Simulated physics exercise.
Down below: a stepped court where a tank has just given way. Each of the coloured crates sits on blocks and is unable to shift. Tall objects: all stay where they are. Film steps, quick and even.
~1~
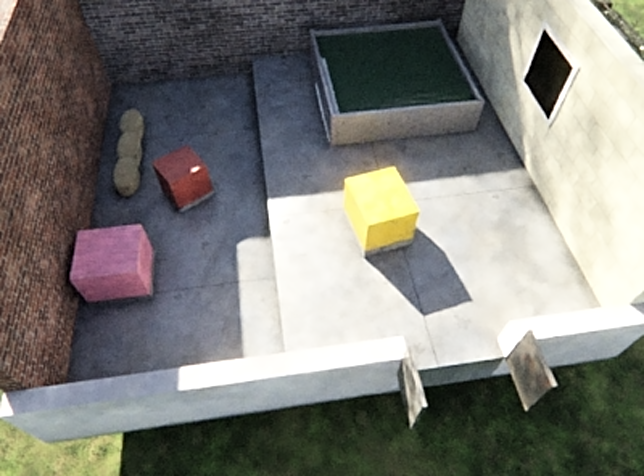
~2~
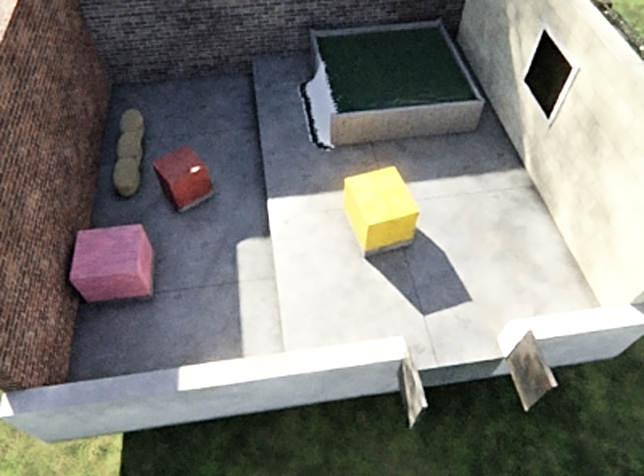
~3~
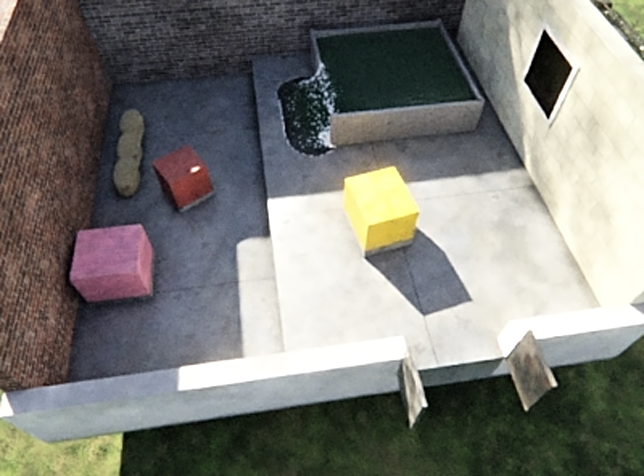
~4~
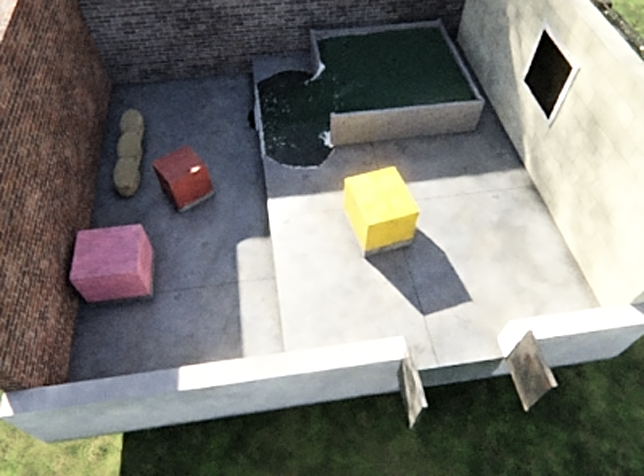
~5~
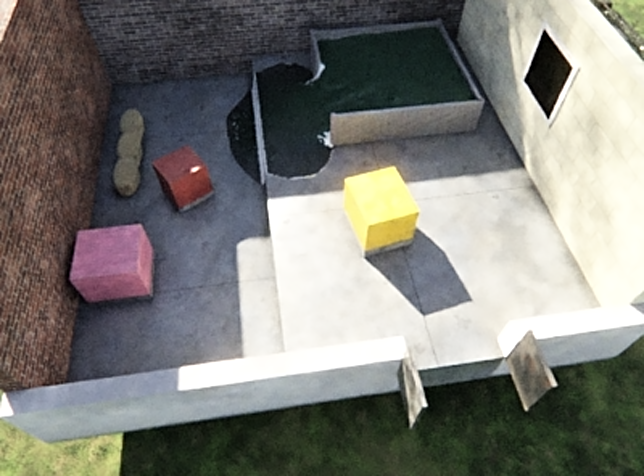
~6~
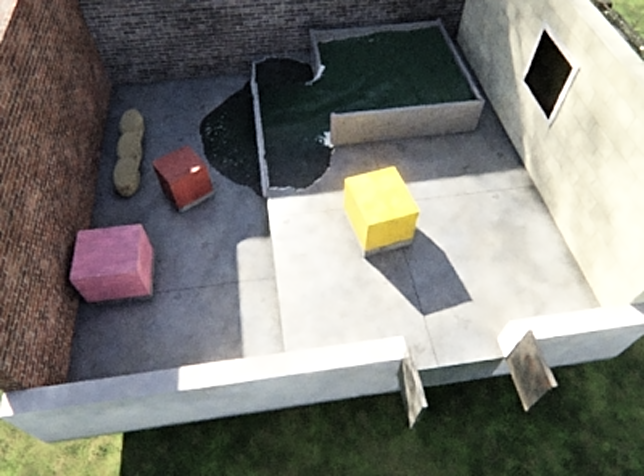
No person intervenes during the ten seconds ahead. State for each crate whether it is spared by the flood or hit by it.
The yellow crate remains untouched by water; the pink crate is touched by water; the red crate is touched by water.
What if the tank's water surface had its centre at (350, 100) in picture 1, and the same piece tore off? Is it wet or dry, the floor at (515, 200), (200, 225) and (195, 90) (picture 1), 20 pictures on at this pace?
As listed: Not flooded, wet, wet.
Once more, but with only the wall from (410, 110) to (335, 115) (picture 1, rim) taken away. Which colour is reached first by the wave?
My answer: The yellow crate.
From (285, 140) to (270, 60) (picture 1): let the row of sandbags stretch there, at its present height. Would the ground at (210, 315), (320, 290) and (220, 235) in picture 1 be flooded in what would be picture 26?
The spots turn out swamped, swamped and swamped, in that sequence.
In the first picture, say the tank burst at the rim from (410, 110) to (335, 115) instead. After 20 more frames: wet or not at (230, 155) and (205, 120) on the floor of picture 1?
Result, in order - parched, parched.
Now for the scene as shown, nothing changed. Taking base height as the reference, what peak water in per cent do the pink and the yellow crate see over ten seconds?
Roughly 210 per cent, then 0 per cent.
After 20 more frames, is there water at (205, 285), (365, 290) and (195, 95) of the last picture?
First inundated, second spared, third inundated.
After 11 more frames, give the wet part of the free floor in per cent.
Some 35 per cent.
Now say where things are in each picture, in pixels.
In the first picture, still water in the water tank at (391, 68).
In the second picture, water pours out at (327, 104) and has run to (321, 146).
In the third picture, water pours out at (327, 105) and has run to (311, 152).
In the fourth picture, water pours out at (327, 105) and has run to (256, 91).
In the fifth picture, the front is at (231, 119), out from the gap at (327, 105).
In the sixth picture, the front is at (207, 124), out from the gap at (327, 105).
A moment on, water covers 25 % of the floor; the yellow crate not reached, the pink crate not reached, the red crate water round its plinth.
Next, water covers 35 % of the floor; the yellow crate not reached, the pink crate water round its plinth, the red crate water round its plinth.
Then, water covers 50 % of the floor; the yellow crate not reached, the pink crate water round its plinth, the red crate water round its plinth.
Later, water covers 50 % of the floor; the yellow crate not reached, the pink crate water round its plinth, the red crate water round its plinth.
In the end, water covers 50 % of the floor; the yellow crate stayed above the water, the pink crate was topped, the red crate was topped.
